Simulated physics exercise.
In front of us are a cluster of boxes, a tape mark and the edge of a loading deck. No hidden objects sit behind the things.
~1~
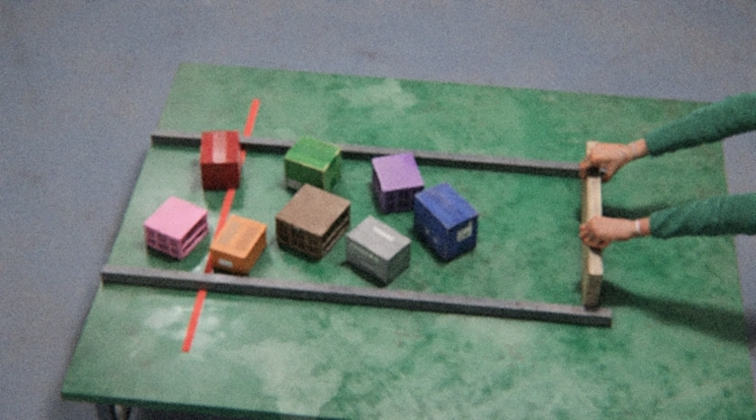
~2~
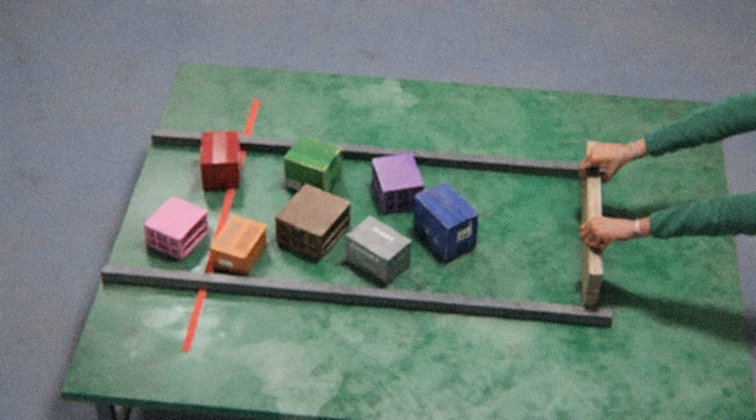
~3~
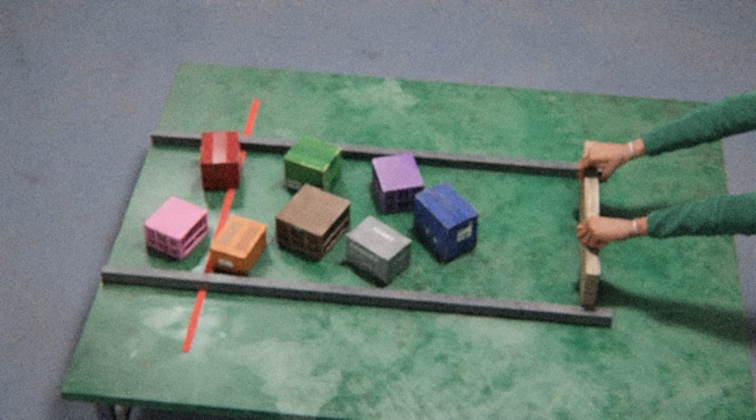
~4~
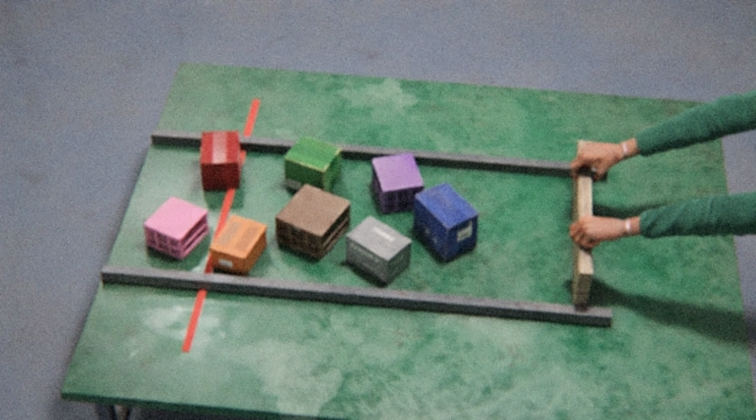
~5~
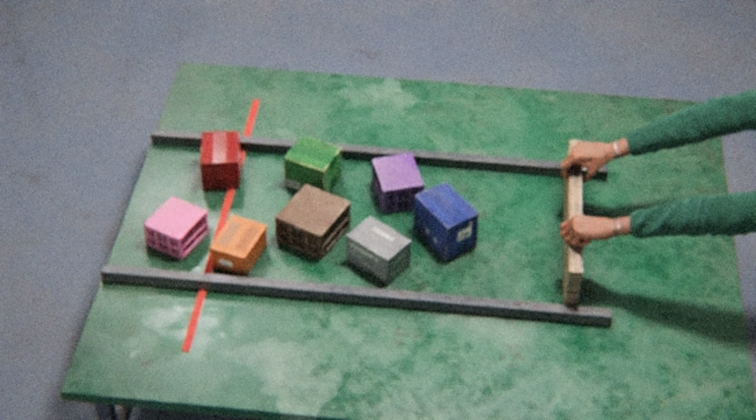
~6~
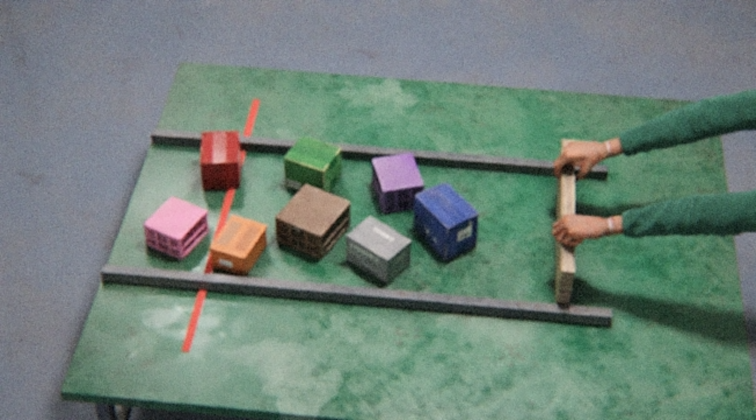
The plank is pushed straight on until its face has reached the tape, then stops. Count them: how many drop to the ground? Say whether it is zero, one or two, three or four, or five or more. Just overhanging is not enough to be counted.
Just one or two fall.
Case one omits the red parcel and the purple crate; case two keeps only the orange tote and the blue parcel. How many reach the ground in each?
You'd see 1 fallen, and 1 in the other try.
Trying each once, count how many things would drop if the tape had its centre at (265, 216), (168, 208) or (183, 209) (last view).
In that order 0, 5 and 5.
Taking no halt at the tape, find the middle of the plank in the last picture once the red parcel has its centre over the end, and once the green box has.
I reckon its middle sits around (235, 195) and then around (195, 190).
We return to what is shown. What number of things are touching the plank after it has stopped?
My count gives 3.
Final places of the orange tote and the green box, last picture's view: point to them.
The orange tote ends at (139, 241) and the green box at (173, 157).
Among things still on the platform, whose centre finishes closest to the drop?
The orange tote is foremost.
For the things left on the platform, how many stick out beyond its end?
The answer comes to 0.
Early on, none off yet; pink crate at rest near (177, 228); red parcel at rest near (221, 160); orange tote at rest near (239, 246).
Finally, the number that fall off is one or two; lost, red parcel and pink crate.
